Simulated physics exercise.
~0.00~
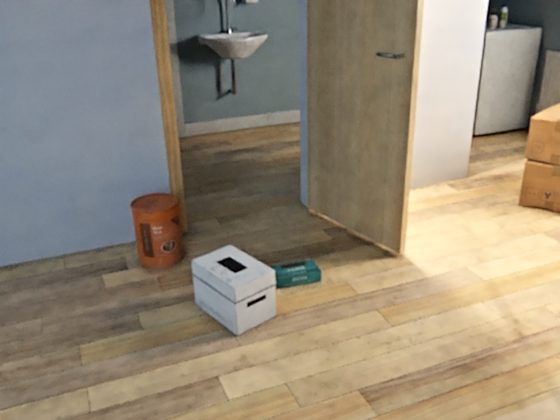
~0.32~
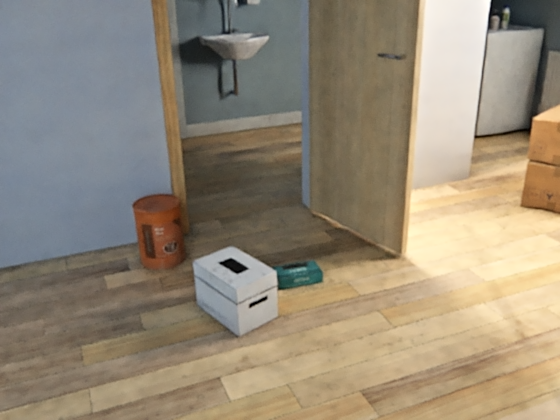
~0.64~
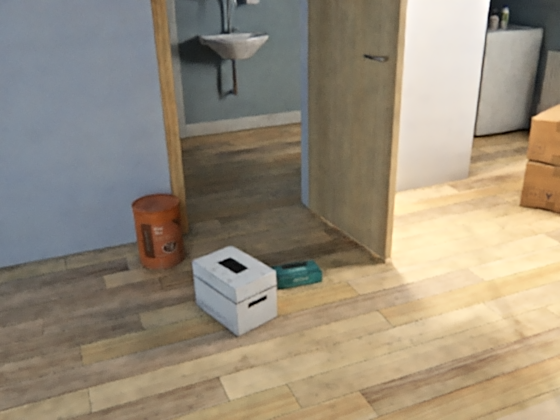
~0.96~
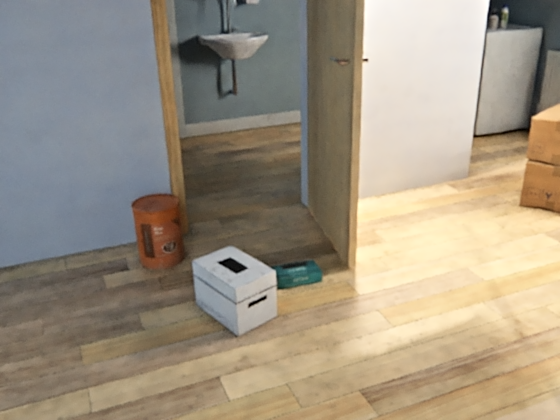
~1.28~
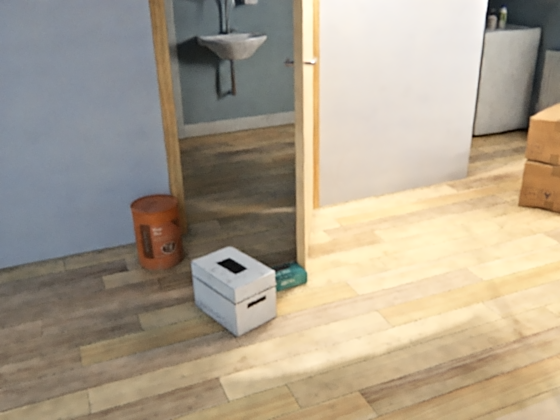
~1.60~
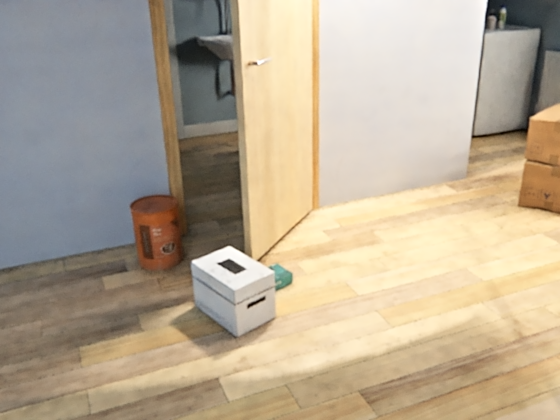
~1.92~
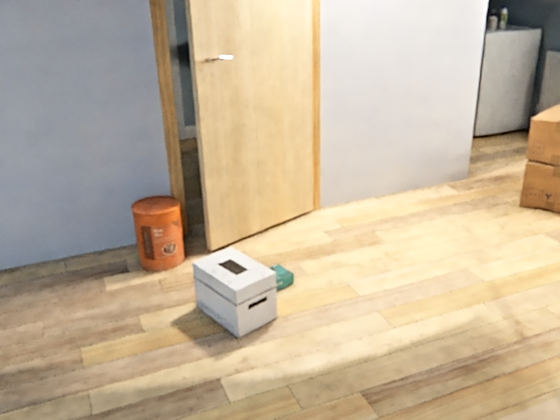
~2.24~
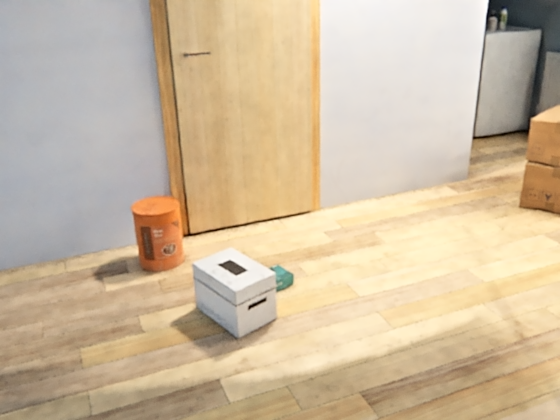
The door swings fully shut, nudging the turquoise packet left behind the white box.
